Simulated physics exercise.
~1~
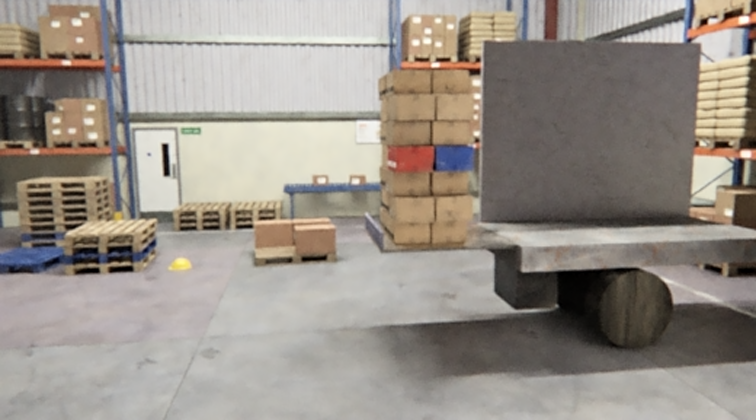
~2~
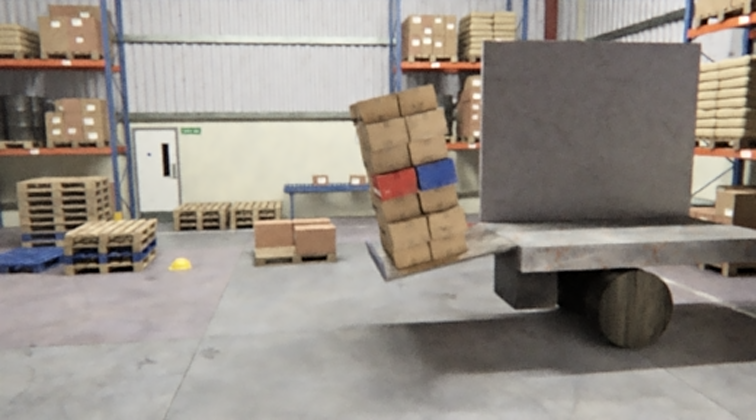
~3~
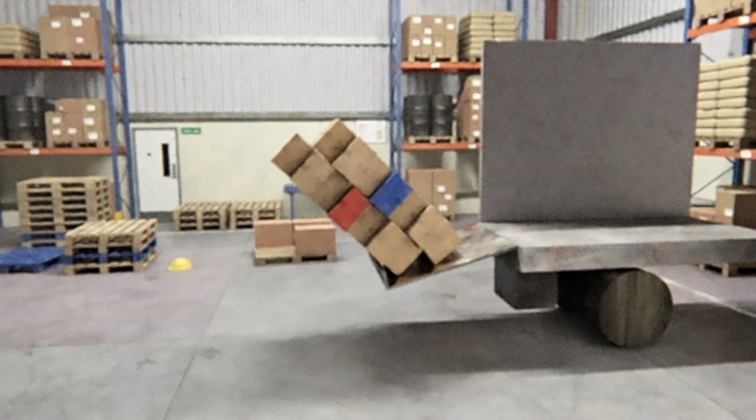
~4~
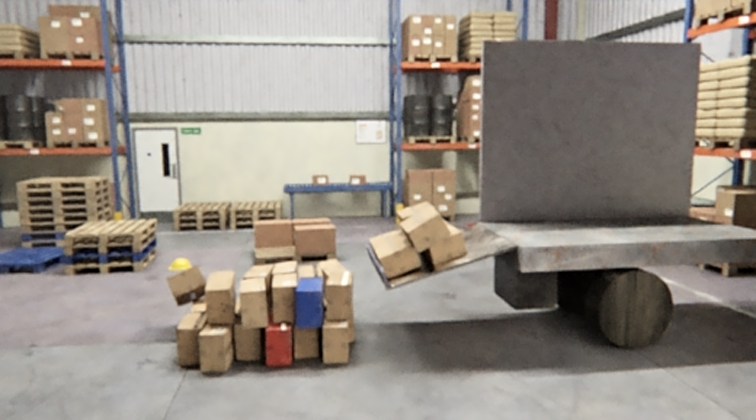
We see a tall stack of brown cartons, with one red and one blue, on a lorry's tail lift that tilts downward; the stack leans left and topples, leaving most cartons heaped on the warehouse floor while a few remain on the sloping platform.
